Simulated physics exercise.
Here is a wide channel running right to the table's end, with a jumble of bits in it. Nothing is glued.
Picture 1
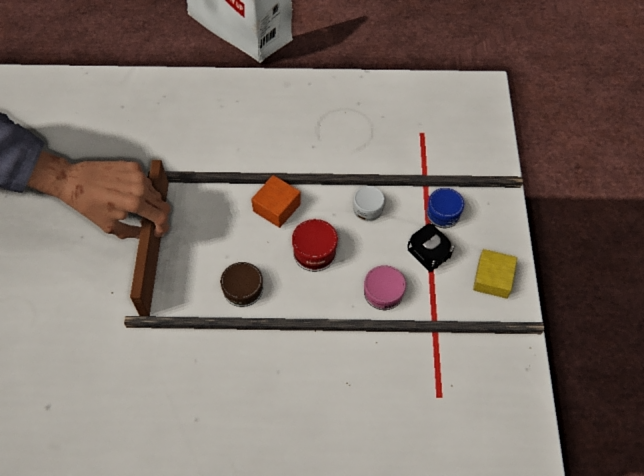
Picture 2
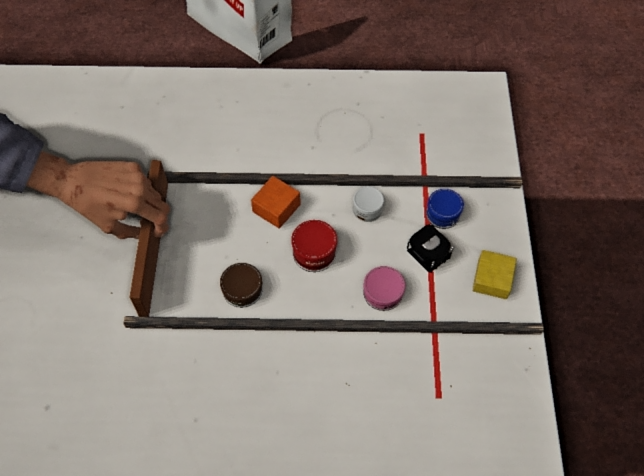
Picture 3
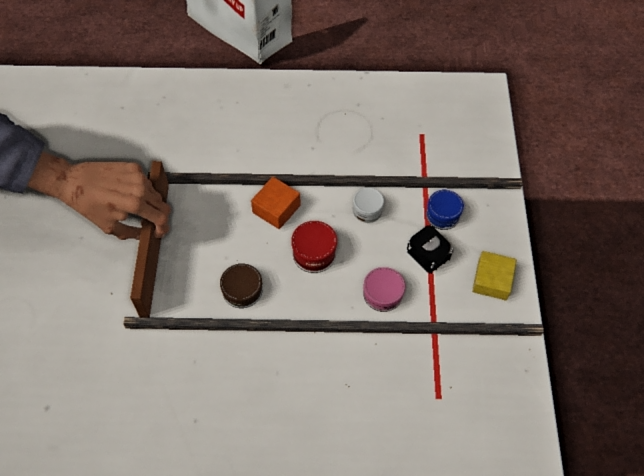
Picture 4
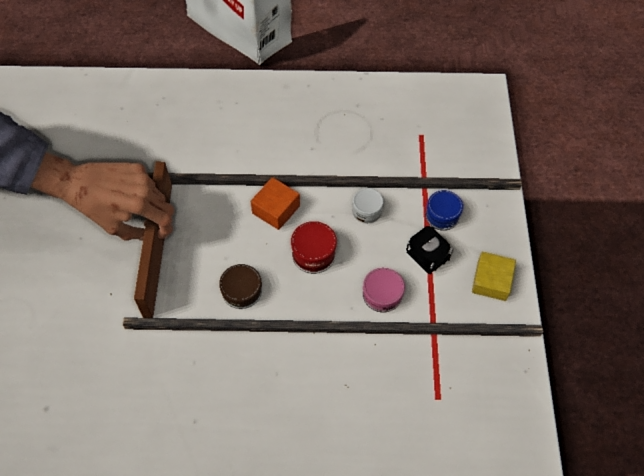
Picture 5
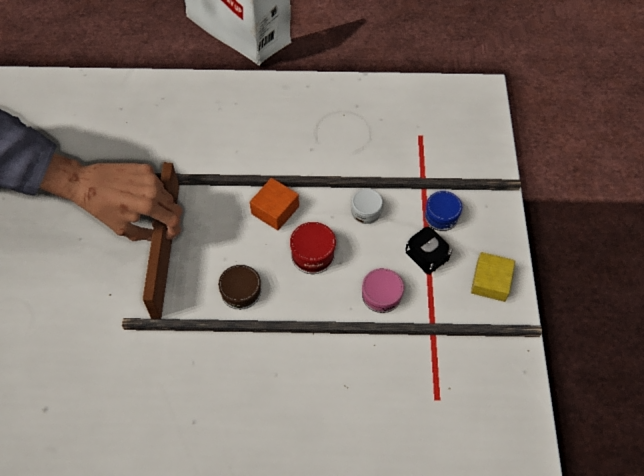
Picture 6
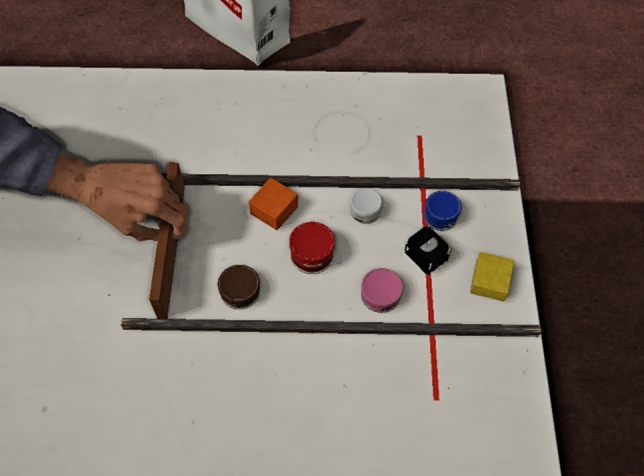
A hand in a dark sleeve holds an upright brown board at the left of a channel between two dark rails on a white table, seen from above. Between the rails sit an orange block, red pot, brown round piece, pale and pink tins, then a blue tin and black case by a red tape line, and a yellow block at right. The hand slides the board slightly rightward, touching nothing, while the pieces stay put.
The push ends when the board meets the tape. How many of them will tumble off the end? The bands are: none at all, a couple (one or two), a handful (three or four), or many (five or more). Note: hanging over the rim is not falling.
Drops: No drops.
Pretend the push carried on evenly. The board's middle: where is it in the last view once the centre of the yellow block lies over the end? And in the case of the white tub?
When the yellow block crosses, the middle is near (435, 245); when the white tub crosses, near (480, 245).
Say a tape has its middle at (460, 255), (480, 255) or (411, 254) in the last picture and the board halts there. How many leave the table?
In order: 2, 4 and 0.
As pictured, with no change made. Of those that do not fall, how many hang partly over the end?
That comes to 1 of them.
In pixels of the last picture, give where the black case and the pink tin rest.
Roughly (487, 253); the other one roughly (493, 298).
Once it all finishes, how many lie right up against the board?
I count 3 of them.
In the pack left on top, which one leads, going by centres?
Yellow block.
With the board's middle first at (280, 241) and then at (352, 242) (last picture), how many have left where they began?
2 at one spot and 5 at the other.
Soon after, none off yet; yellow block at rest near (492, 277); blue tin at rest near (442, 211); black case at rest near (427, 250).
At rest, the number that fall off is zero.
